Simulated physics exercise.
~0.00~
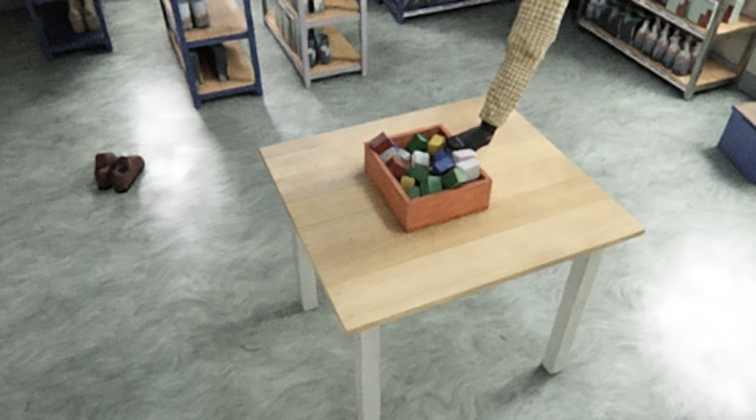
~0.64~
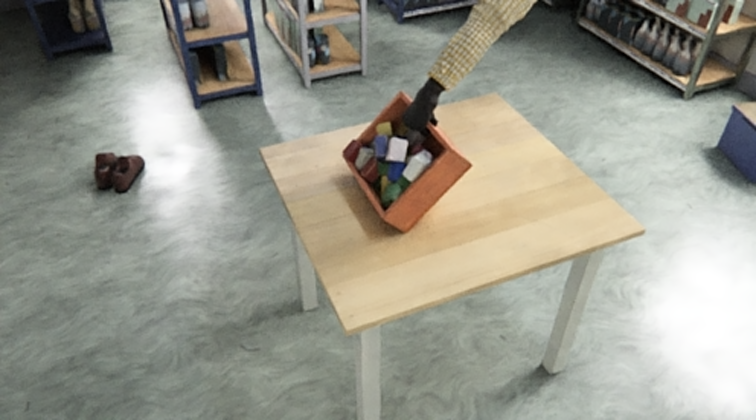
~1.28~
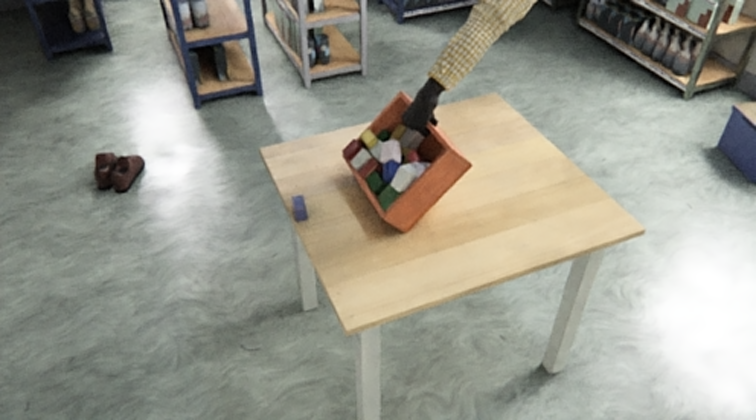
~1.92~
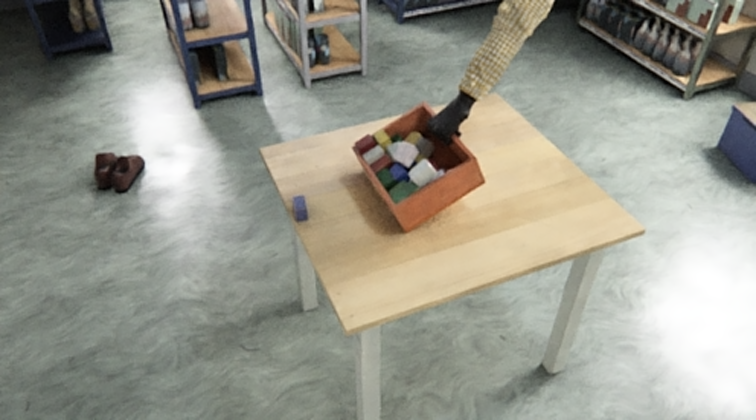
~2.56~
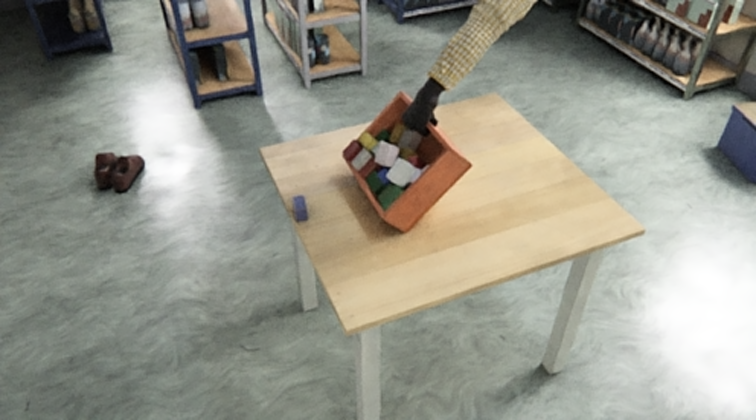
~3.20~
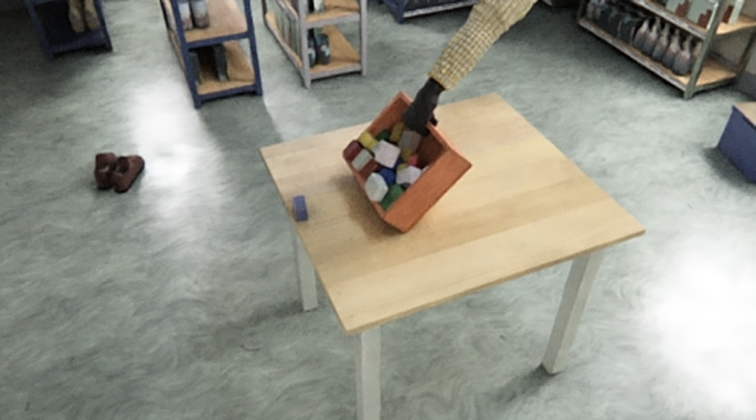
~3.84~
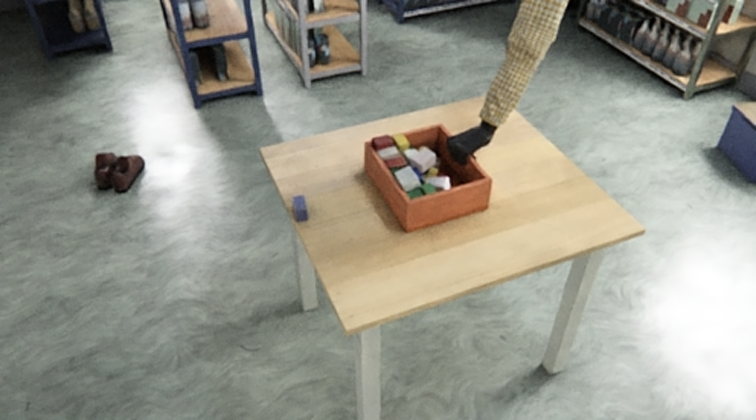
At the start, an orange container full of colourful toy bricks sits flat on a wooden table, with a dark-gloved hand in a checked sleeve at its far side. The hand tips the container steeply to the left onto its edge, and the bricks shift inside. A single blue brick ends up on the tabletop near the left edge. The hand lowers the container partway, then raises it to the steep tilt again, but no more bricks come out. Finally it sets the container flat, with nearly all the bricks still inside and the blue one lying apart.
